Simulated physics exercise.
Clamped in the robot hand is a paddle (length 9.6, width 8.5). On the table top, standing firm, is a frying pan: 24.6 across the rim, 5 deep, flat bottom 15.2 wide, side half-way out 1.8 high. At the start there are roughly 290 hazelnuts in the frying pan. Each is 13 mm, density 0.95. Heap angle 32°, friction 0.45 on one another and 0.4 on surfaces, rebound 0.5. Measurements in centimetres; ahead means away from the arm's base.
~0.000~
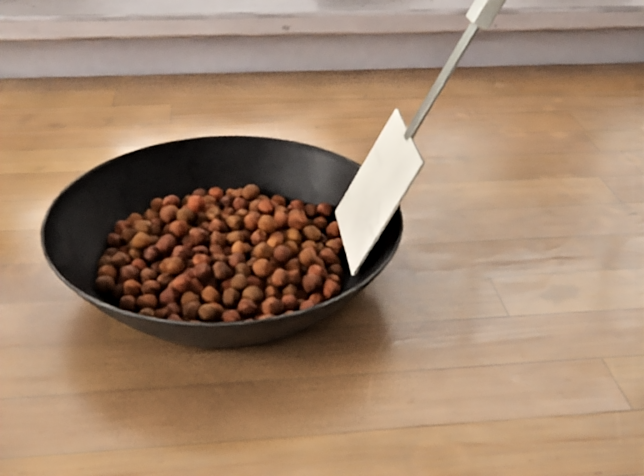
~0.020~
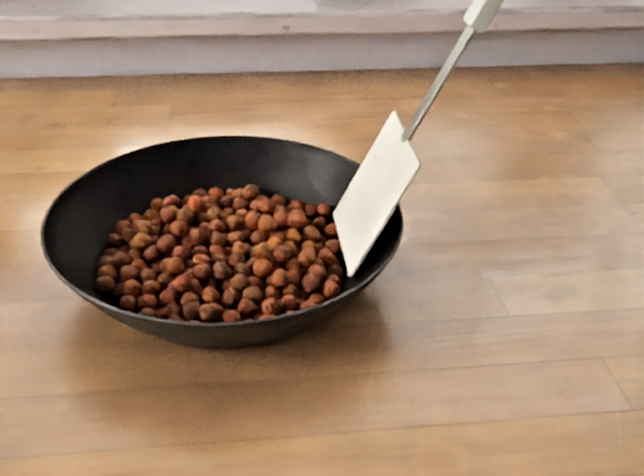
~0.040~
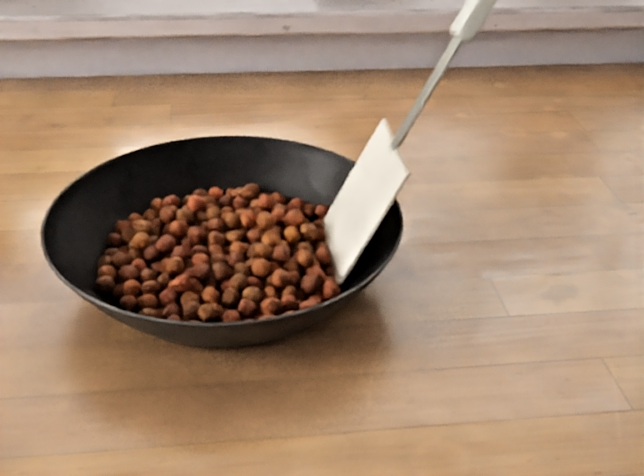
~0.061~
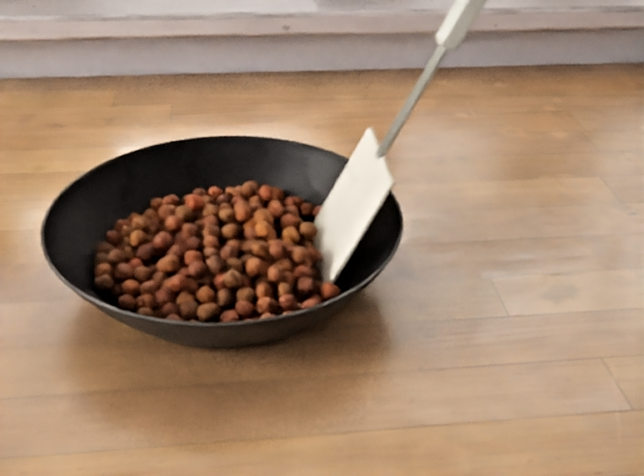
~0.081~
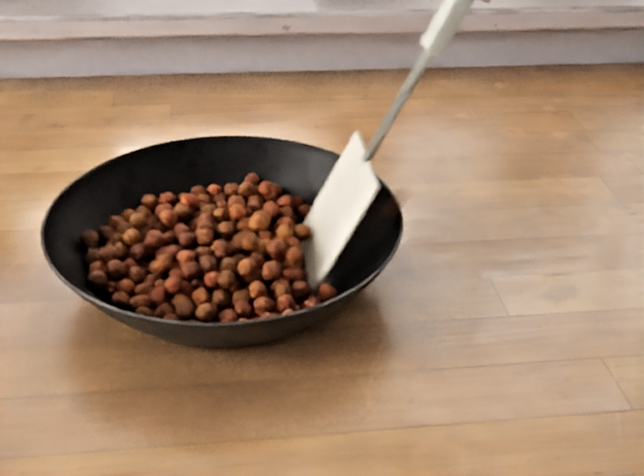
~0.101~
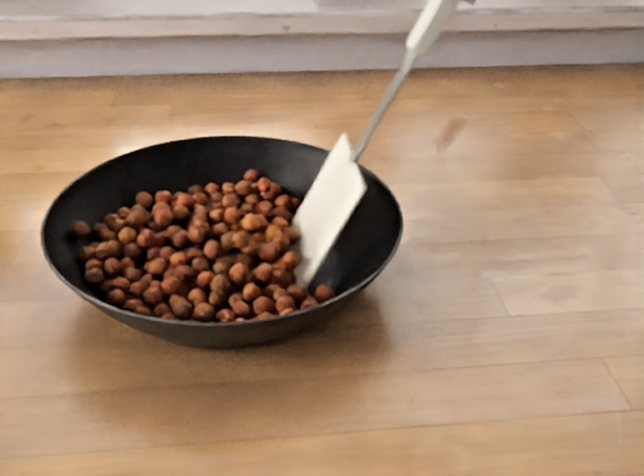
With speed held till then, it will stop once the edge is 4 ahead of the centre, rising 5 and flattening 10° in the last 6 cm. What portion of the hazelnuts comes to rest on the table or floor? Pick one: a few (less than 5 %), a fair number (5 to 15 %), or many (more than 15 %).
A few, less than 5 %.
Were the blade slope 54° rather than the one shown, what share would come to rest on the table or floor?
Result, estimated: 0 %.
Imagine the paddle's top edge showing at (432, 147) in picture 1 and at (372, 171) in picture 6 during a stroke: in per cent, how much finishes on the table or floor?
Around 0 per cent finishes there.
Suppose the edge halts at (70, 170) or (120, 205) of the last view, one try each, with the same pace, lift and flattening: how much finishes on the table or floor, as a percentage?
Respectively some 30 and 10 percent end on the table or floor.
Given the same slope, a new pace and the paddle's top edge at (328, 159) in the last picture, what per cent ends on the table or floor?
Estimate: Close to 5 %.
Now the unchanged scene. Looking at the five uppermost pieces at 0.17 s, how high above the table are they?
8 cm or so.
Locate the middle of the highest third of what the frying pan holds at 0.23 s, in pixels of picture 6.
It is centred at about (168, 239).
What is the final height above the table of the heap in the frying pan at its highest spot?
Height at the end: Around 5.5 cm.
After 0.17 s, sloping 63°, highest piece 26 above the table; 290 in the frying pan, 1 on the blade or in flight.
After 0.23 s, sloping 58°, highest piece 36 above the table; 290 in the frying pan, 1 on the blade or in flight.
After 0.47 s, sloping 54°, highest piece 37 above the table; 290 in the frying pan, 1 on the blade or in flight.
After 1.52 s, sloping 54°, highest piece 5 above the table; 290 in the frying pan, 1 on the table or floor.
In the end, 290 in the frying pan, 1 on the table or floor. That is 0 % on the table or floor.
